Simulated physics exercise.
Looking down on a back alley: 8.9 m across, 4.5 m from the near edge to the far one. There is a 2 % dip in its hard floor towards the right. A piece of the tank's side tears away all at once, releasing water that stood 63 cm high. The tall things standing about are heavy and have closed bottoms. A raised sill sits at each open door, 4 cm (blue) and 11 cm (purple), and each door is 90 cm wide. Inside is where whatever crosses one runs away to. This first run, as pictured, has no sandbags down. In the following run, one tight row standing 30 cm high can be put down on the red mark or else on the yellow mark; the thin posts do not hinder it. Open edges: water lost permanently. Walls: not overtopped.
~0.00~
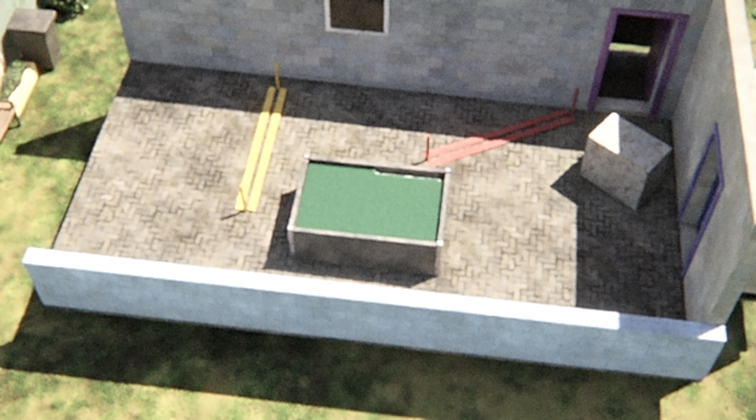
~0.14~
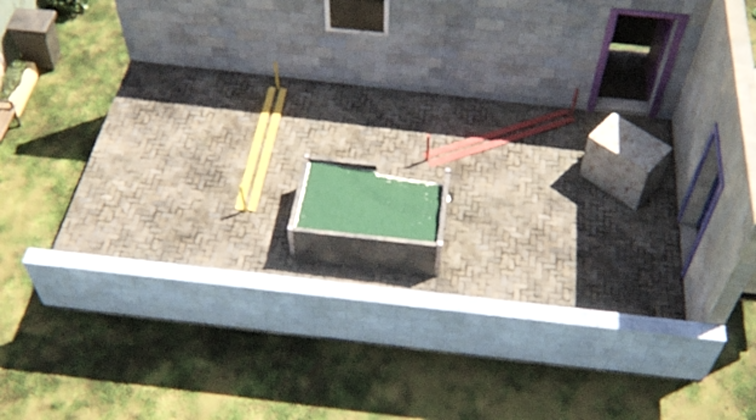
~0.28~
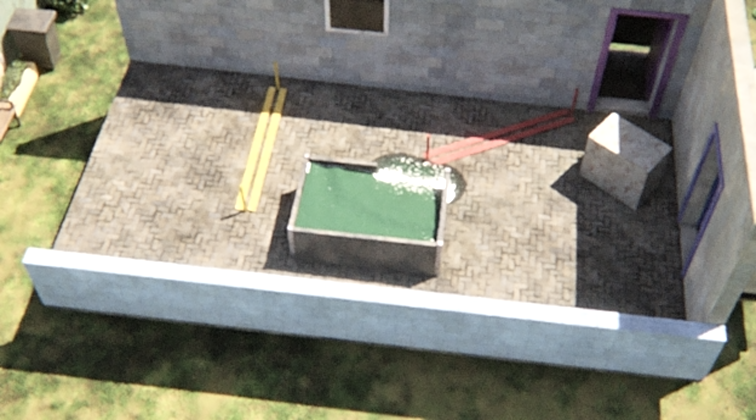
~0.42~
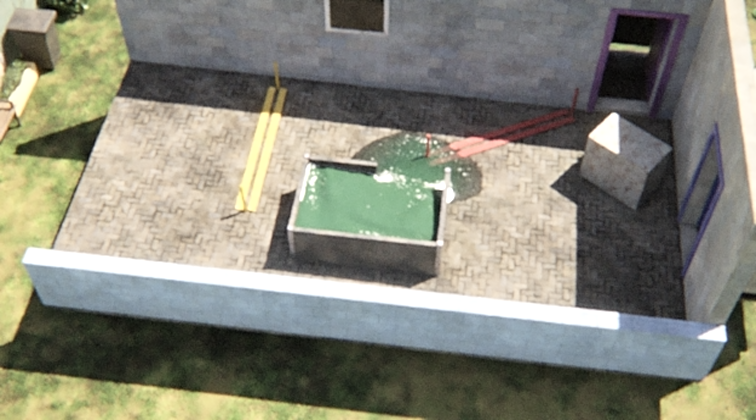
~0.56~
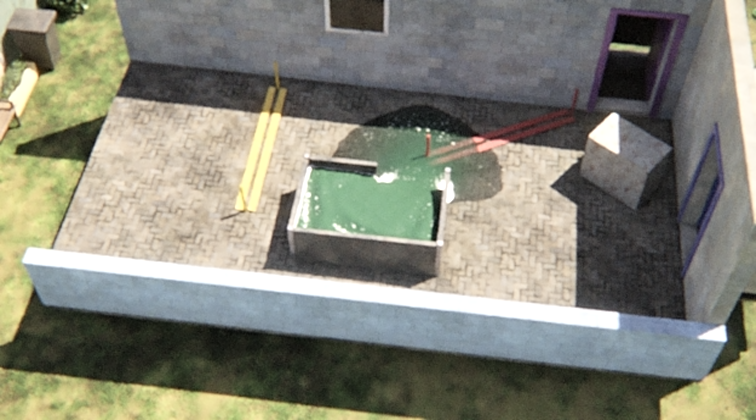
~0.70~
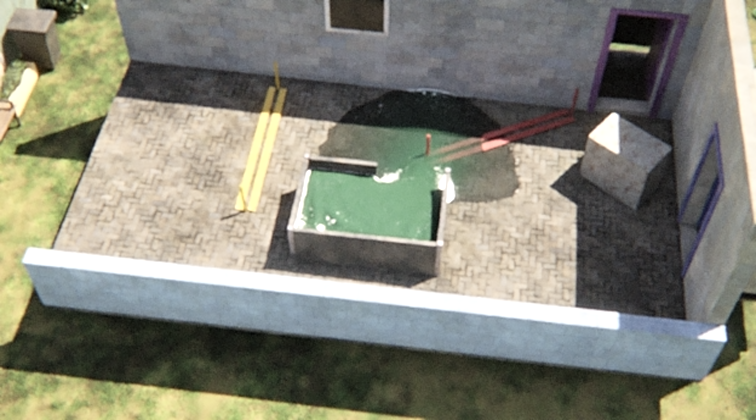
The clip opens on a paved yard seen from above, with an open tank of still green water between yellow strips and a red strip. Water bursts through the tank's far side near the right corner, foaming white, then fans across the paving and over part of the red strip as the tank's level drops.
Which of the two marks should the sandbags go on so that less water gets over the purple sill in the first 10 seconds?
They should go on the red mark.
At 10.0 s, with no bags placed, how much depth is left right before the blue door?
It comes to some 5.0 cm deep at that spot.
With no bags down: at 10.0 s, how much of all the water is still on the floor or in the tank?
Something like 86 percent.
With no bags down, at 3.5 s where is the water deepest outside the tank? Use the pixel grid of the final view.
Around (657, 123).
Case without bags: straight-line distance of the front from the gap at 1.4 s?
I'd say close to 3.2 m.
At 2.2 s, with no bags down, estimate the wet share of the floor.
Something near 25 per cent.
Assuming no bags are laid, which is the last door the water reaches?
The blue door, last of all.
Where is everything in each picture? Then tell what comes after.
The tank at (371, 203) is whole and still, 63 cm deep, in the first frame.
Water pours out on the tank's far side and has run 0.6 m, to a hidden place; typically 8 cm deep outside, 63 cm at the tank's back, in the second frame.
The front is at a hidden place, 0.9 m from the gap on the tank's far side; 1.0 m2 of floor is under water; 61 cm left at the back of the tank, in the third frame.
The front is at (404, 136), 1.3 m from the gap on the tank's far side; 1.9 m2 of floor is under water; 56 cm left at the back of the tank, in the fourth frame.
Water pours out on the tank's far side and has run 1.9 m, to (434, 112); typically 5 cm deep outside, 52 cm at the tank's back, in the fifth frame.
Water pours out on the tank's far side and has run 2.3 m, to (461, 99); typically 5 cm deep outside, 52 cm at the tank's back, in the sixth frame.
After 1.4 s water covers 20 % of the floor and is deepest (33 cm) near (439, 99) in the run without bags; in at the purple door, 0 L with no bags, 0 L with the row on red, 0 L on yellow.
After 2.2 s water covers 25 % of the floor and is deepest (26 cm) near (428, 98) in the run without bags; in at the purple door, 0 L with no bags, 2 L with the row on red, 0 L on yellow.
After 3.5 s water covers 45 % of the floor and is deepest (26 cm) near (657, 123) in the run without bags; in at the purple door, 1 L with no bags, 24 L with the row on red, 2 L on yellow.
After 6.0 s water covers 75 % of the floor and is deepest (20 cm) near (669, 132) in the run without bags; in at the purple door, 43 L with no bags, 32 L with the row on red, 46 L on yellow.
After 10.0 s water covers 85 % of the floor and is deepest (13 cm) near (671, 157) in the run without bags; in at the purple door, 73 L with no bags, 32 L with the row on red, 78 L on yellow.
